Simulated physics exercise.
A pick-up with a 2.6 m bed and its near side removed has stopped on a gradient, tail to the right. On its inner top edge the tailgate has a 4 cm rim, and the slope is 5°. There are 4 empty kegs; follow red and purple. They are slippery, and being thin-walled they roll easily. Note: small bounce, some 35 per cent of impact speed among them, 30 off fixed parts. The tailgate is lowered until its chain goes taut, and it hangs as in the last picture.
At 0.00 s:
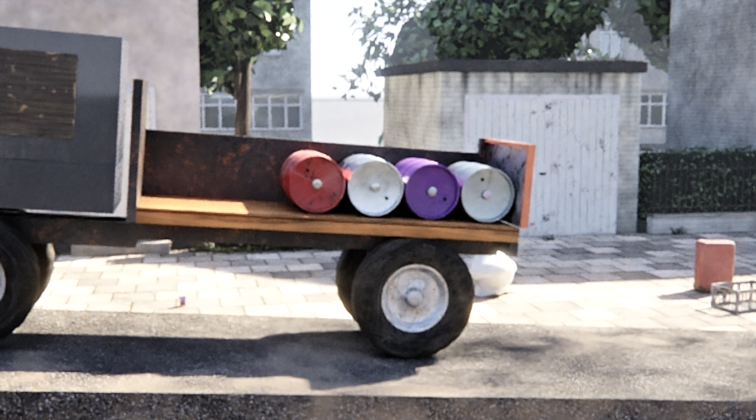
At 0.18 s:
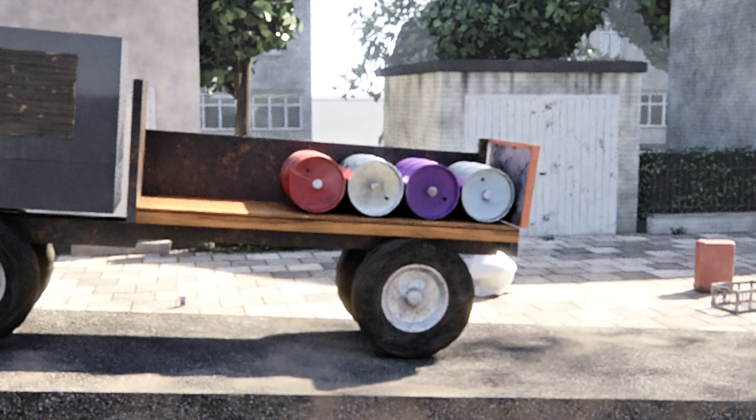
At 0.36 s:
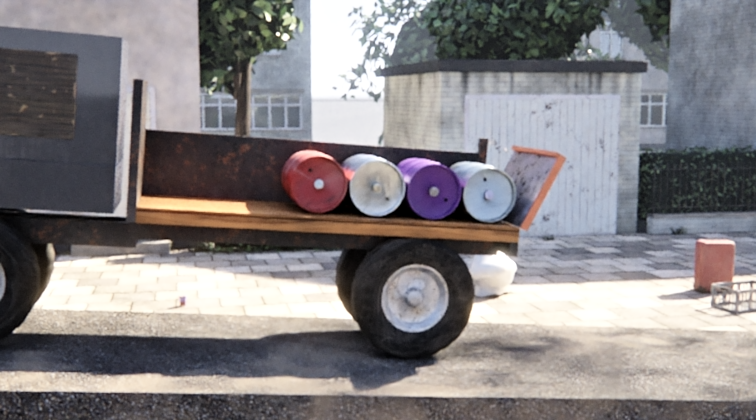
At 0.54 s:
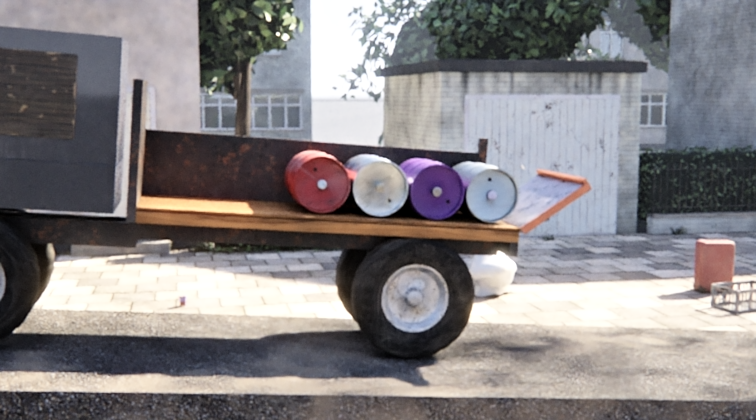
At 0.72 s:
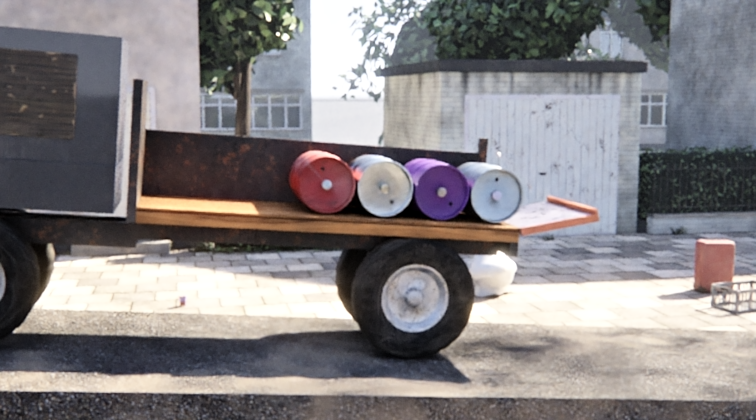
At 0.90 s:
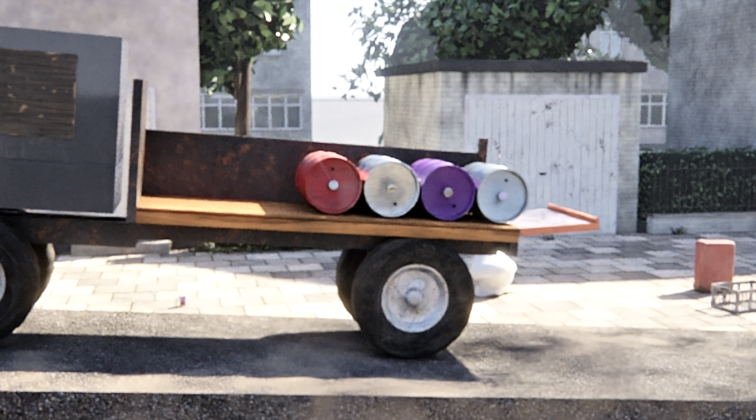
The tailgate swings down to nearly level, and the four barrels roll slightly to the right.
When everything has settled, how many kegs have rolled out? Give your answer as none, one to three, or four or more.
The answer comes to none.
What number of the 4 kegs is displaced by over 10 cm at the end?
The answer comes to 4.
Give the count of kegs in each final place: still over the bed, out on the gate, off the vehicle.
2, 2 and 0.
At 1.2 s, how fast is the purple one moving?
Its speed is roughly 0.4 m/s.
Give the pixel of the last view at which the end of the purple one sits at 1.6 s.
Roughly at (482, 195).
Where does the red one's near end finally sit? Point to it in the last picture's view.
(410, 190).
By 1.2 s, red is on the bed, 120 cm short of the hinge, rolling right; purple is on the bed, 40 cm short of the hinge, rolling right; 0 out so far.
By 1.6 s, red is on the bed, 105 cm short of the hinge, rolling right; purple is on the bed, 25 cm short of the hinge, rolling right; 0 out so far.
By 2.0 s, red is on the bed, 90 cm short of the hinge, rolling right; purple is on the bed, 10 cm short of the hinge, rolling right; 0 out so far.
Finally (2.5 s), red is on the bed, 75 cm short of the hinge; purple is on the gate, 5 cm past the hinge; 0 out so far.
